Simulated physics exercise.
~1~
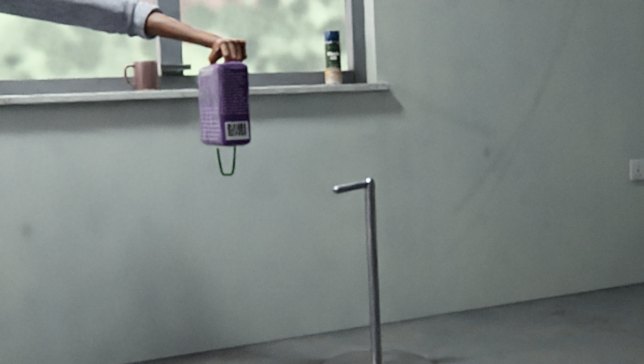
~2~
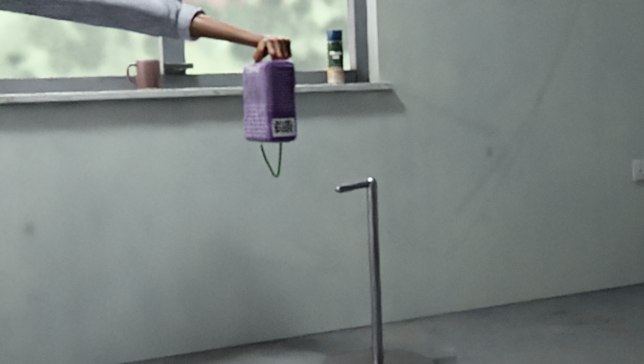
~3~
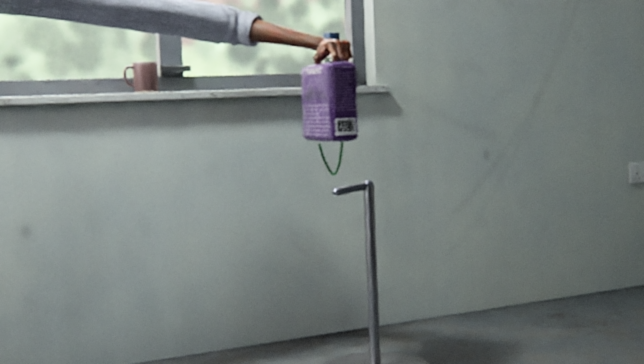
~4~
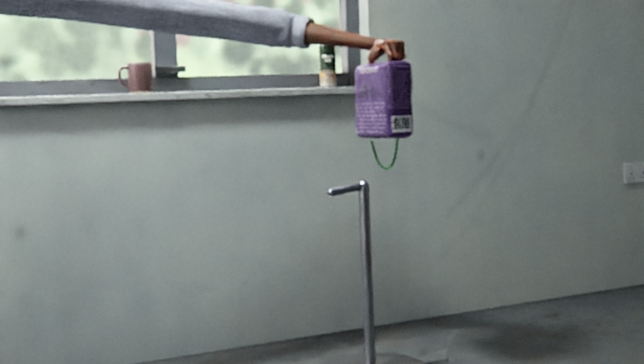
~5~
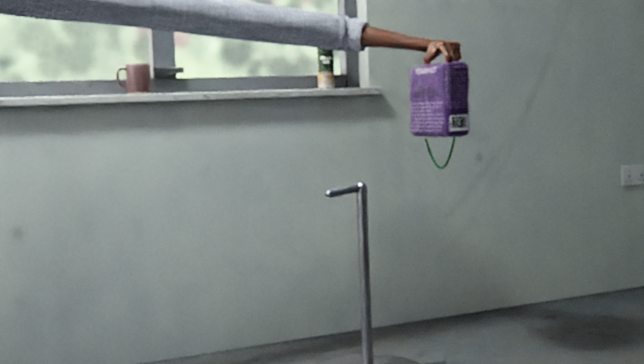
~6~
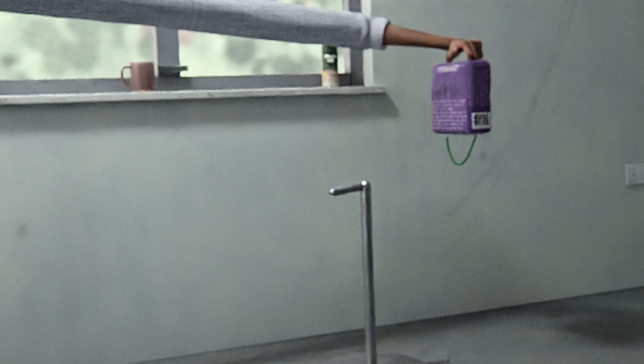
An arm in a grey-blue sleeve reaches in from the upper left, its hand gripping the top of a purple bag with a thin green loop hanging beneath. The slightly swaying view faces a plain grey-green wall, with a window at left and a pinkish mug and a small container on its sill. A slim metal post with a short bar at its top stands below. The hand carries the upright bag steadily rightward, toward the post and over it. The loop clears the bar without catching, and the bag ends up held to the right of the post.
